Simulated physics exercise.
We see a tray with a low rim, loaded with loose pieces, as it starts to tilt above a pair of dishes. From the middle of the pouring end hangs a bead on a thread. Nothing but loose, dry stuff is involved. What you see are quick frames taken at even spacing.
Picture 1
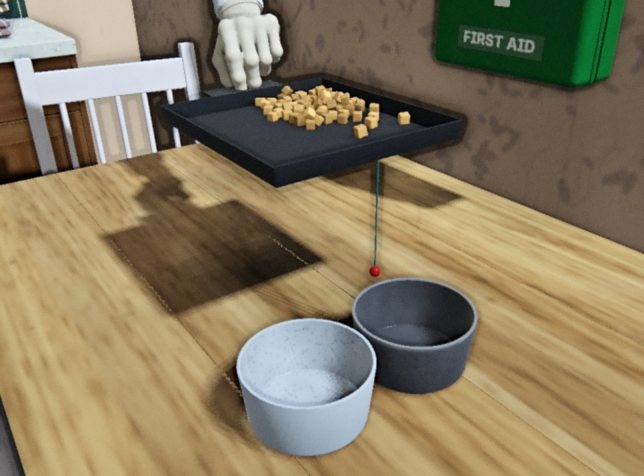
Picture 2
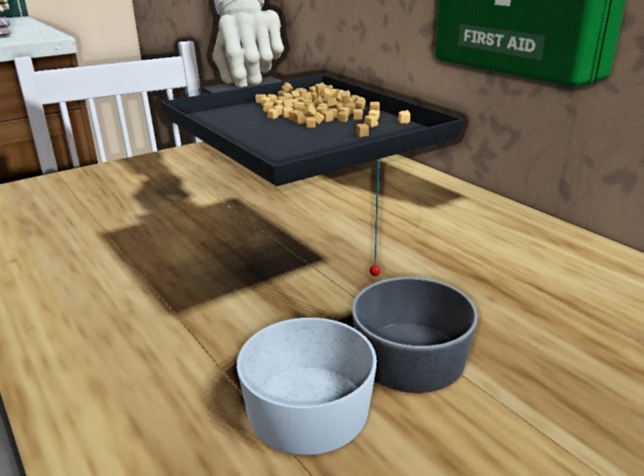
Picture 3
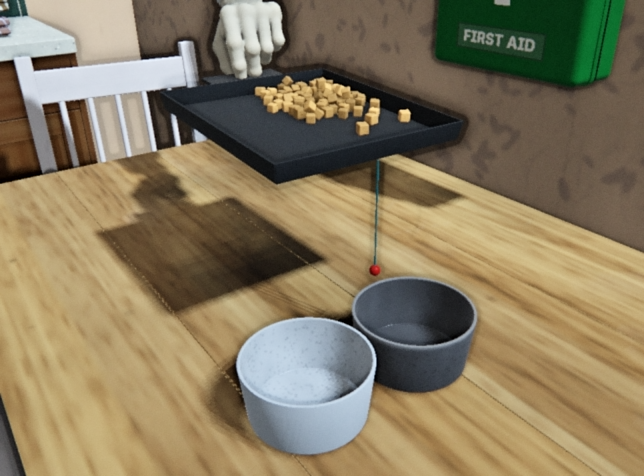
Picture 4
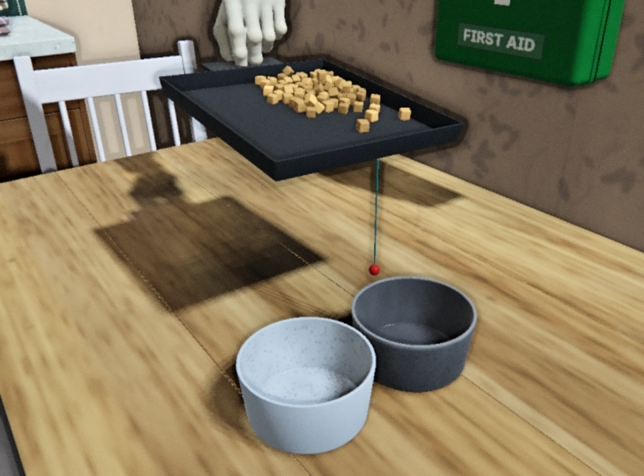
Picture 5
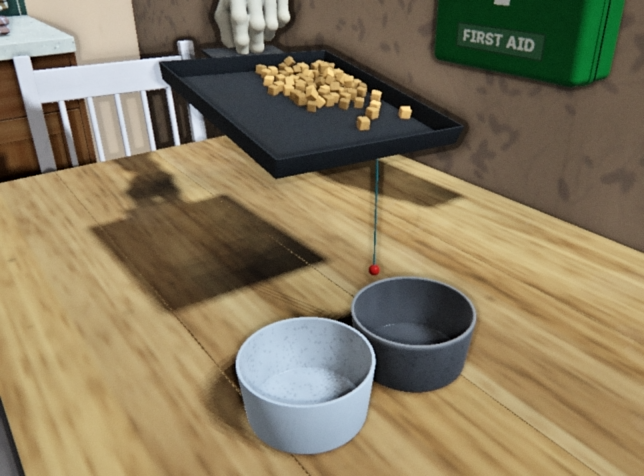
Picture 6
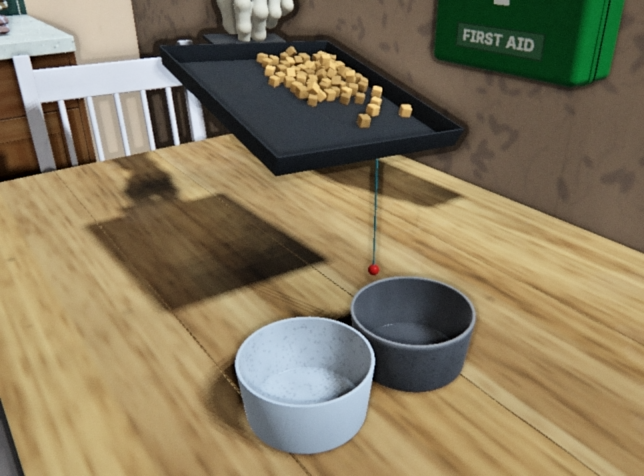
Black tray of small wooden cubes tilting slightly above two grey bowls on a wooden table, a white-gloved hand at its back edge.
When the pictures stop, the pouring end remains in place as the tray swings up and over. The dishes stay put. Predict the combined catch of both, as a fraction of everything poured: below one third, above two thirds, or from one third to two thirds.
The catch is weak, below a third of the load.
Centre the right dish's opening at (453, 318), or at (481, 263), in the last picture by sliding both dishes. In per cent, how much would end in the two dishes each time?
I'd say about 20 percent, followed by about 90 percent.
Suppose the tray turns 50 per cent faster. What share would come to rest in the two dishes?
About 20 %.
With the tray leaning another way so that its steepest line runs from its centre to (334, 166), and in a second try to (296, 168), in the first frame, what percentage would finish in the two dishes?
80 % then 40 %, roughly.
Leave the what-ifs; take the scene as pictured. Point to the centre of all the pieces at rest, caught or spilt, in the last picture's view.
Roughly pixel (480, 321).
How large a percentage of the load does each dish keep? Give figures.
Left dish near 0 in a hundred; right dish near 20.
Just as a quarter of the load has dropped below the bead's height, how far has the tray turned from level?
I'd put it at about 115 degrees.
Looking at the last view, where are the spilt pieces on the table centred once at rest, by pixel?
Close to pixel (487, 316) in the last view.
Just after the last frame, tray tipped steeply; almost all on the tray; just a few outside both; about a tenth in the air.
A moment on, tray tipped right over; almost all on the tray; just a few in the right dish; about a tenth outside both.
Further on, tray tipped past a quarter turn; roughly a quarter in the right dish; the larger part outside both.
When it is over, tray tipped past a quarter turn; not one in the left dish; roughly a quarter in the right dish; the larger part outside both.
